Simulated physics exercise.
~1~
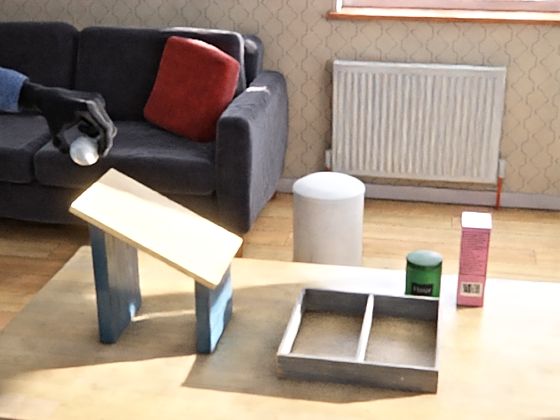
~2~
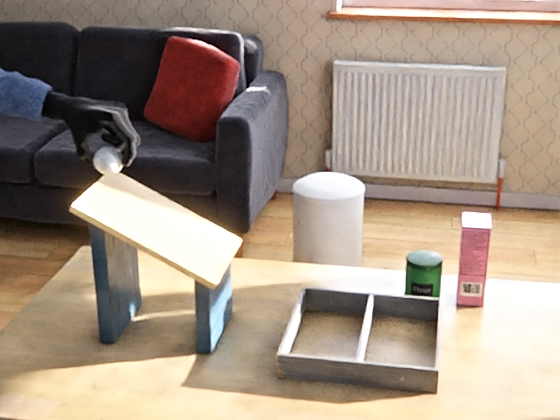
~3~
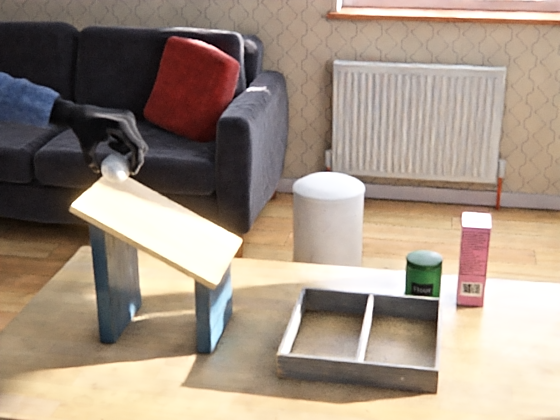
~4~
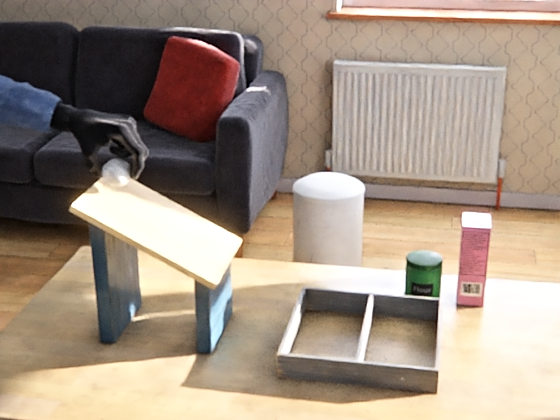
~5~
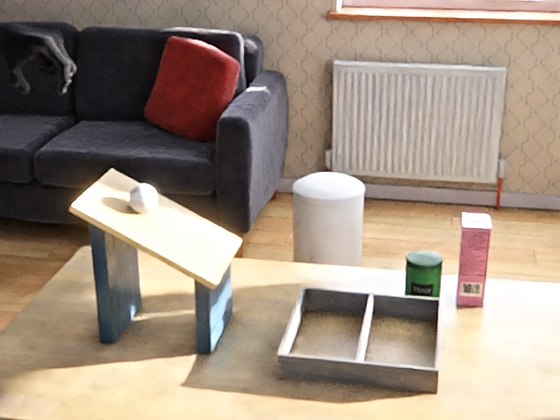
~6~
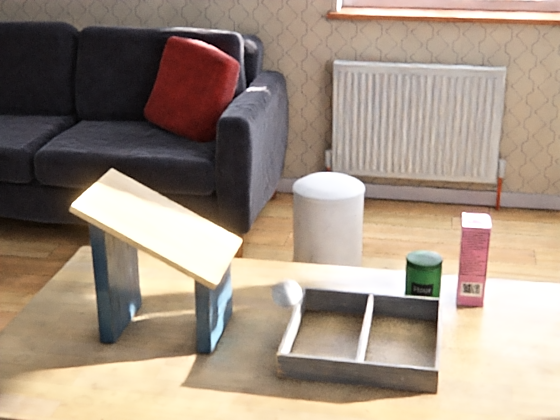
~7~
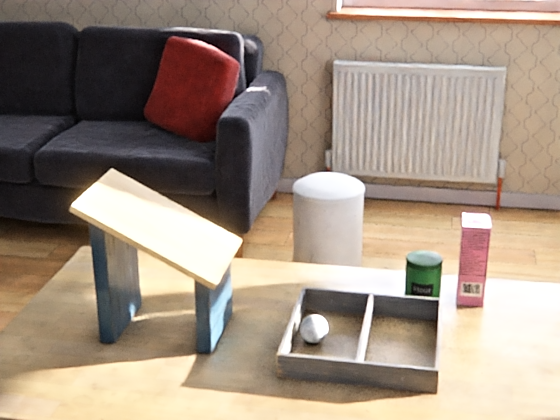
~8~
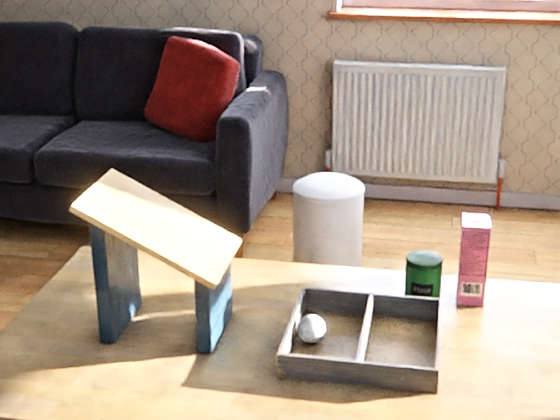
A small whitish ball, released by a gloved hand, rolls down a ramp into a tray's nearer bay.
